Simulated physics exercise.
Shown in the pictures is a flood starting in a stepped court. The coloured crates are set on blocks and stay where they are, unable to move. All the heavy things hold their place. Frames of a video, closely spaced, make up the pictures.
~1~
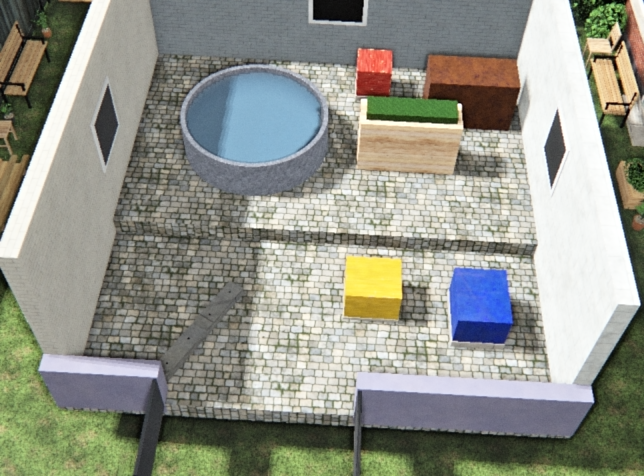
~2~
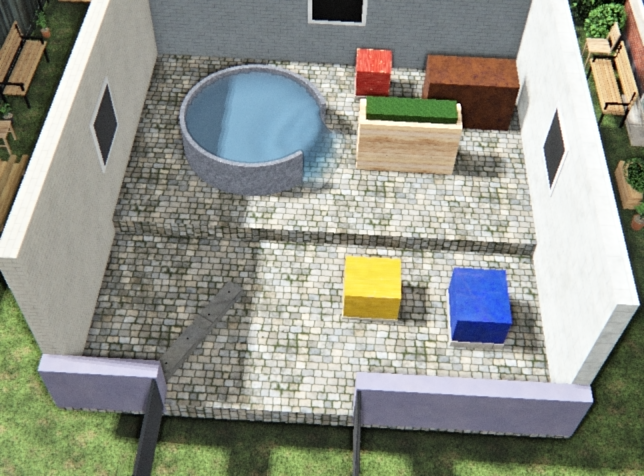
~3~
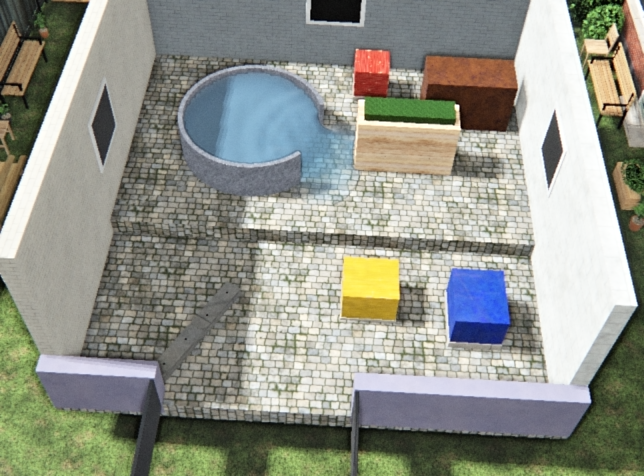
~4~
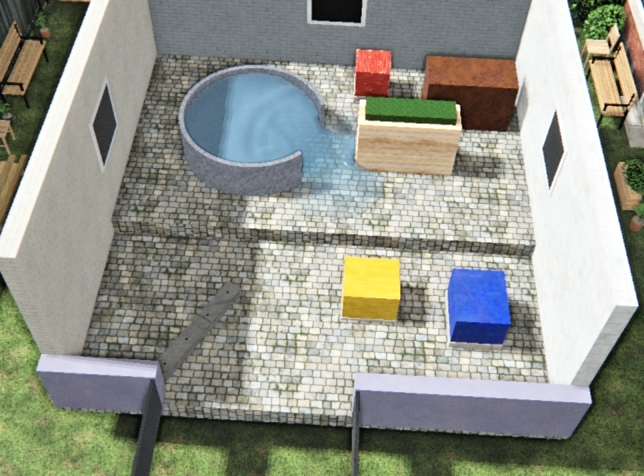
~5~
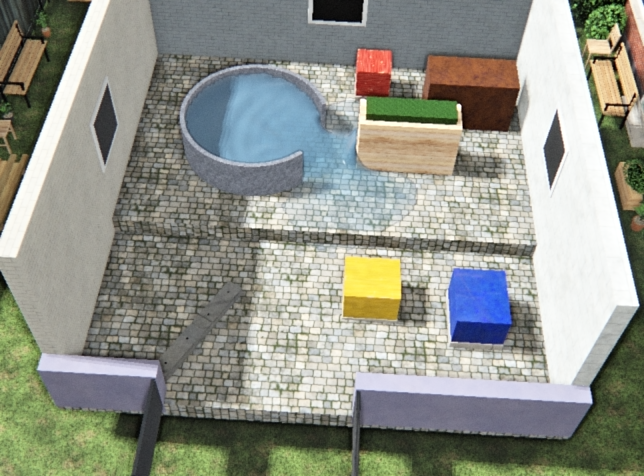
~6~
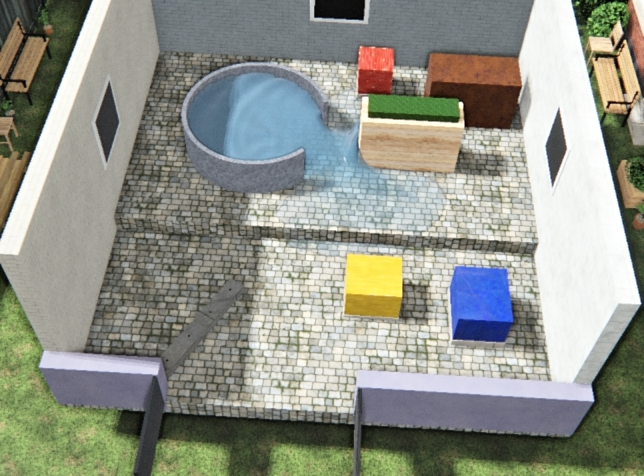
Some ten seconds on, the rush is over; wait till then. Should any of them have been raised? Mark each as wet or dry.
Blue crate: Wet; yellow crate: Wet; red crate: Wet.
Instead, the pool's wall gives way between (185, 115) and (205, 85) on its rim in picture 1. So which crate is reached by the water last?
That would be the blue crate, reached last.
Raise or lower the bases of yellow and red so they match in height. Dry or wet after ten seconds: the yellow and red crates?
My reading: The yellow one gets wet, the red one ends up wet.
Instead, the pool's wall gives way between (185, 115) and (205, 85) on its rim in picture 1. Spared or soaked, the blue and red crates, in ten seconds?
Then: The blue one escapes it; the red one is wetted.
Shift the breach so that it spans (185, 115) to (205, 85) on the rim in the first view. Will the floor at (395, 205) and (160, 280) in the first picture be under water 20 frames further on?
Waterless, submerged.
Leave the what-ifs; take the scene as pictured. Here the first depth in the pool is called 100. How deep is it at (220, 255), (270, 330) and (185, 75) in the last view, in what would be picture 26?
First 0, next 4, last 0 in a hundred.
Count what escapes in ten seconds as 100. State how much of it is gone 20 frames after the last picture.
It would be around 5 %.
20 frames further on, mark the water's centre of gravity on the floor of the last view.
Estimate: (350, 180).
A moment on, water covers 30 % of the floor; the blue crate water round its plinth, the yellow crate water round its plinth, the red crate water round its plinth.
Next, water covers 45 % of the floor; the blue crate water round its plinth, the yellow crate water round its plinth, the red crate water round its plinth.
Then, water covers 60 % of the floor; the blue crate water round its plinth, the yellow crate water round its plinth, the red crate water round its plinth.
Later, water covers 75 % of the floor; the blue crate water round its plinth, the yellow crate water round its plinth, the red crate water round its plinth.
In the end, water covers 90 % of the floor; the blue crate was topped, the yellow crate was topped, the red crate was topped.
